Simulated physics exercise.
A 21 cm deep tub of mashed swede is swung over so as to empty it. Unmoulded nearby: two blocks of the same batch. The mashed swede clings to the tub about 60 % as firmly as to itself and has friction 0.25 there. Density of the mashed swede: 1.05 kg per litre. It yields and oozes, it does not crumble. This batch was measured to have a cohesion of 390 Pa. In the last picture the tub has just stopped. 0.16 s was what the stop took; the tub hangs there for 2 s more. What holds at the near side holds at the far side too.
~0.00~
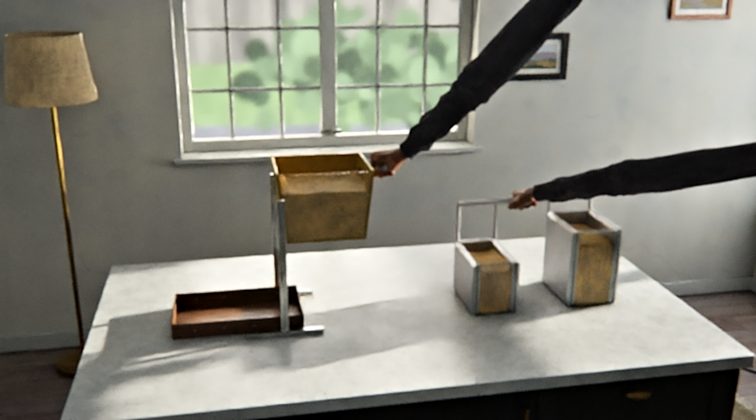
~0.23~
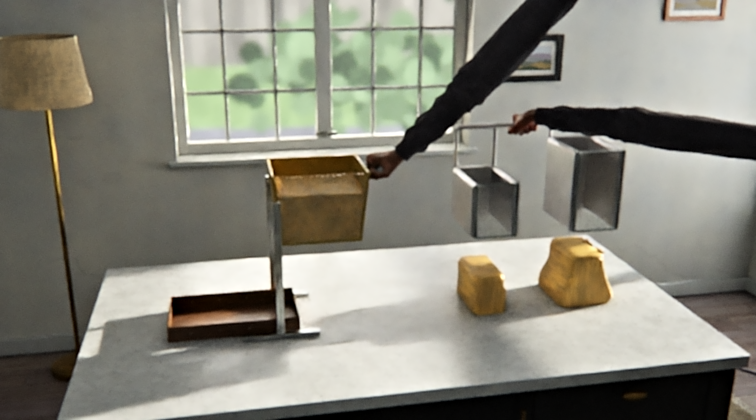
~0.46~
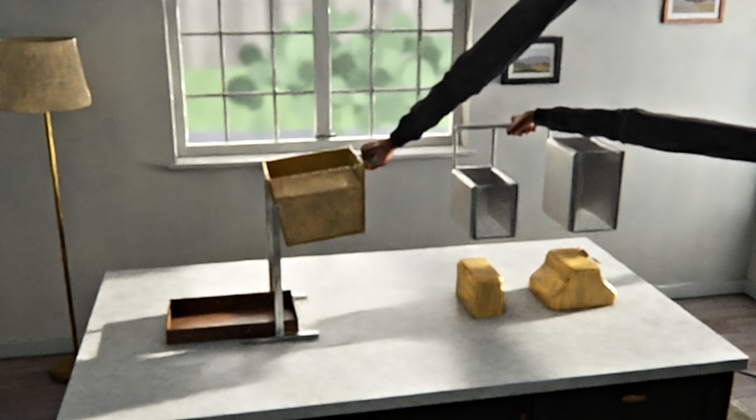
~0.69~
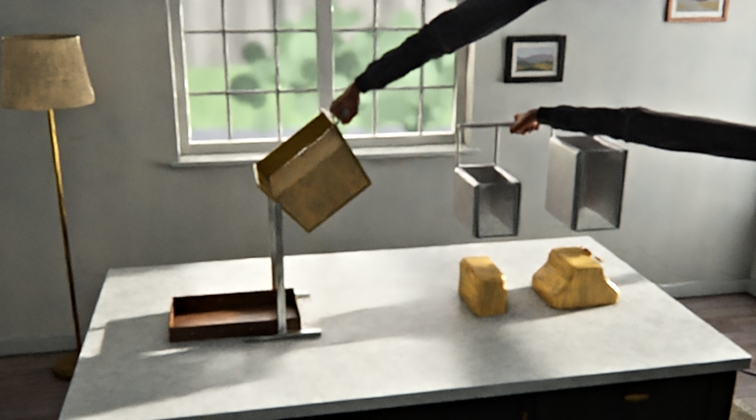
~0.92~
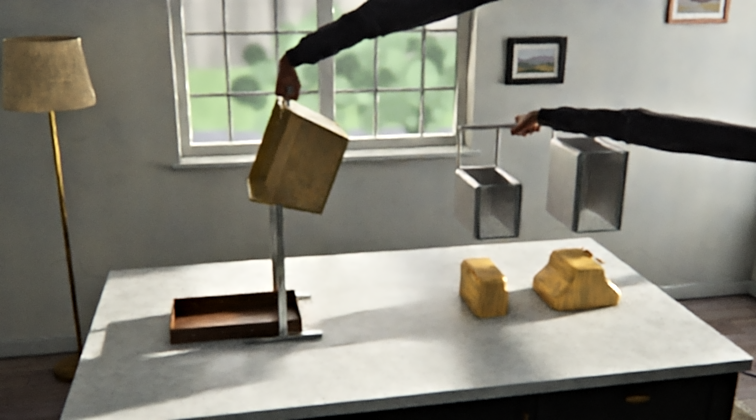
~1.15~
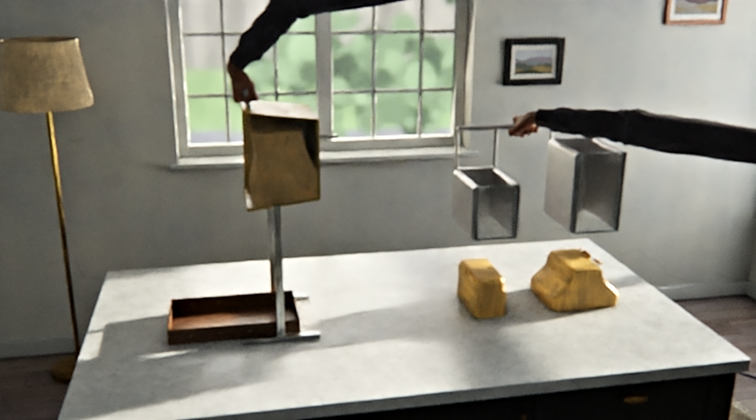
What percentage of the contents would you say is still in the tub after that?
I would say about 42 %.
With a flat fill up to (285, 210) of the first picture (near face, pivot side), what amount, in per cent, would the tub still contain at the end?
Around 65 per cent.
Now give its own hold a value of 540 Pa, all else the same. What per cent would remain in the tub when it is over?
I'd expect about 50 percent.
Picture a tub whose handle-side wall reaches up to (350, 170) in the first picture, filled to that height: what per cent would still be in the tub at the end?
Near 65 per cent.
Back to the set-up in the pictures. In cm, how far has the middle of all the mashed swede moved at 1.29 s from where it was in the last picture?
Looks like around 6 cm to me.
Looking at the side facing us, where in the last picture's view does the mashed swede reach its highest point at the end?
Peak location: Approx. (287, 175).
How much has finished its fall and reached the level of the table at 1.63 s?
I reckon around 30 % of it.
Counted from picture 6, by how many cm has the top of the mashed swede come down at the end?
About 13 cm.
By 1.29 s, the tub is at 90 degrees and holds 81 %.
By 1.46 s, the tub is at 90 degrees and holds 49 %.
By 1.63 s, the tub is at 90 degrees and holds 42 %.
By 1.80 s, the tub is at 90 degrees and holds 42 %.
By 3.15 s, at the end, the tub is at 90 degrees and holds 42 %.
